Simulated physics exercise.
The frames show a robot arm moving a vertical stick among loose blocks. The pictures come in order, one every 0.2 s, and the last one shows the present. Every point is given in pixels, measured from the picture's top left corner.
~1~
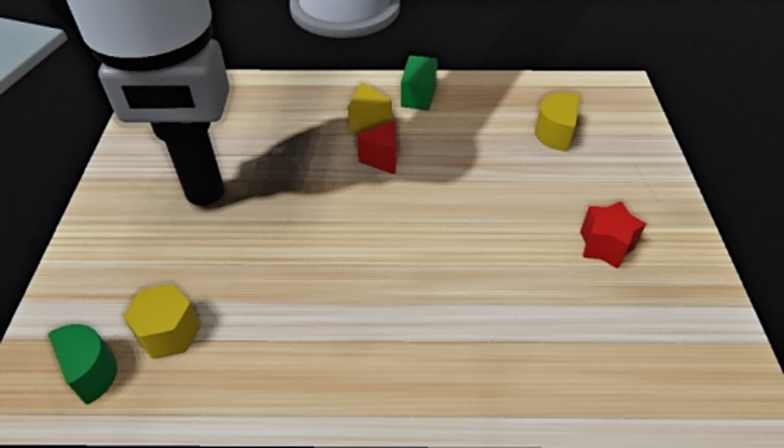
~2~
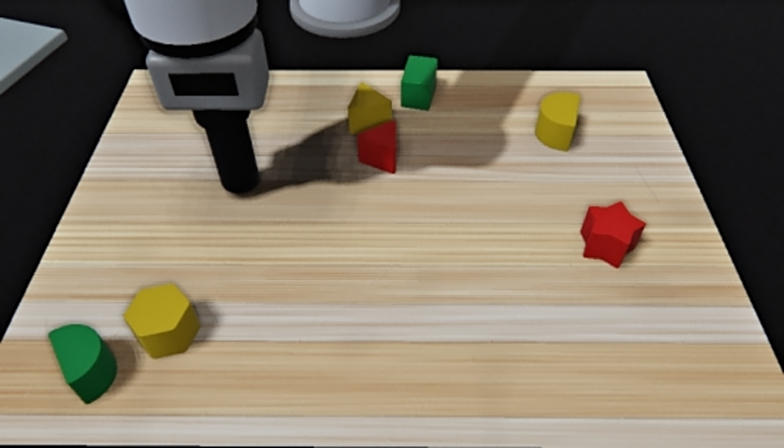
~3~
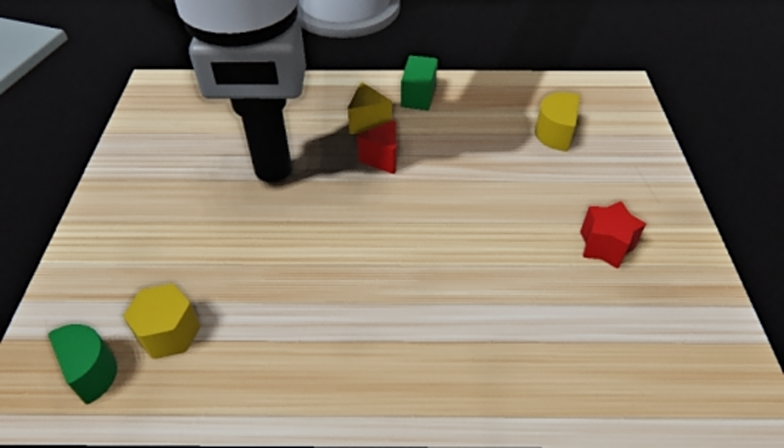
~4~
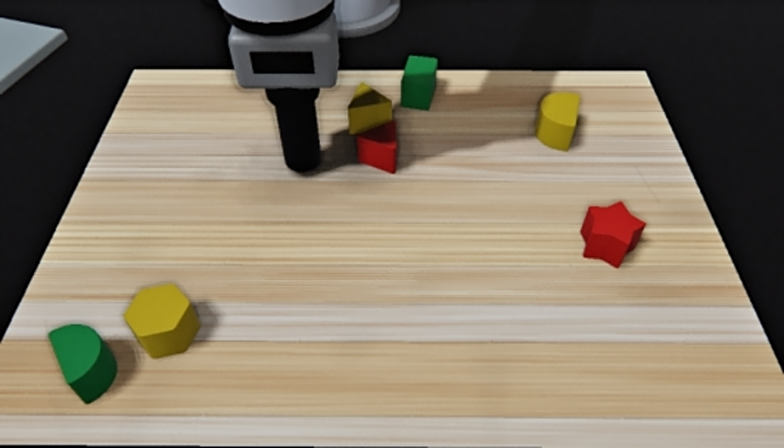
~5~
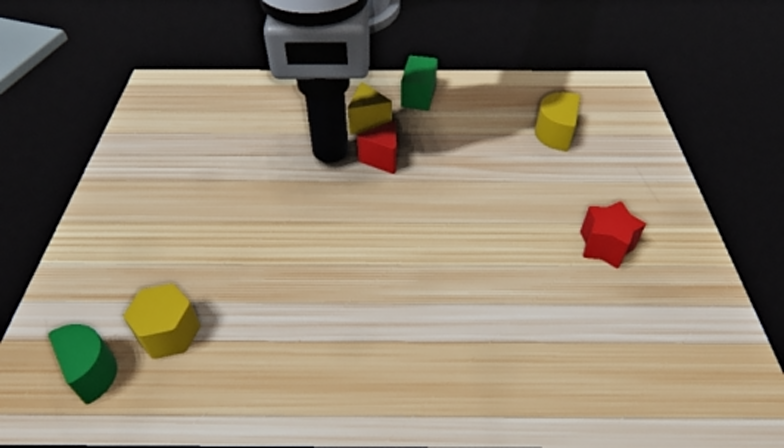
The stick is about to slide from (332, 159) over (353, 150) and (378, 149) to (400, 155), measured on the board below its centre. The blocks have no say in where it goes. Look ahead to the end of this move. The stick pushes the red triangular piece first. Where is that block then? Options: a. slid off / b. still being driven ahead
b (still being driven ahead)
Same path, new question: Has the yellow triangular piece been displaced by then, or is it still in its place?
That block stays.
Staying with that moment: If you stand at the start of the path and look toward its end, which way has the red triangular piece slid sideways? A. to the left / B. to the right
(B)
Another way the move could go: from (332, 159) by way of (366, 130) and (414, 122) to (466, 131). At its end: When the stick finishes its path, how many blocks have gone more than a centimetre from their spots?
The answer will be one.
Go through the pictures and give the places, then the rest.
The first frame shows lower end of the stick (205, 192), tops of blocks, yellow triangular piece (367, 97), red triangular piece (382, 134).
The second frame shows stick (241, 180), blocks as before.
The third frame shows stick (273, 170), blocks as before.
The fourth frame shows stick (303, 160), blocks as before.
The fifth frame shows stick (331, 151), yellow triangular piece (367, 97), red triangular piece (382, 134).
On the path given first. Halfway along, stick (366, 140); red triangular piece (388, 137), turned 10° anticlockwise.
At the end, stick (401, 147); yellow triangular piece not moved; red triangular piece (413, 149), turned 20° clockwise.
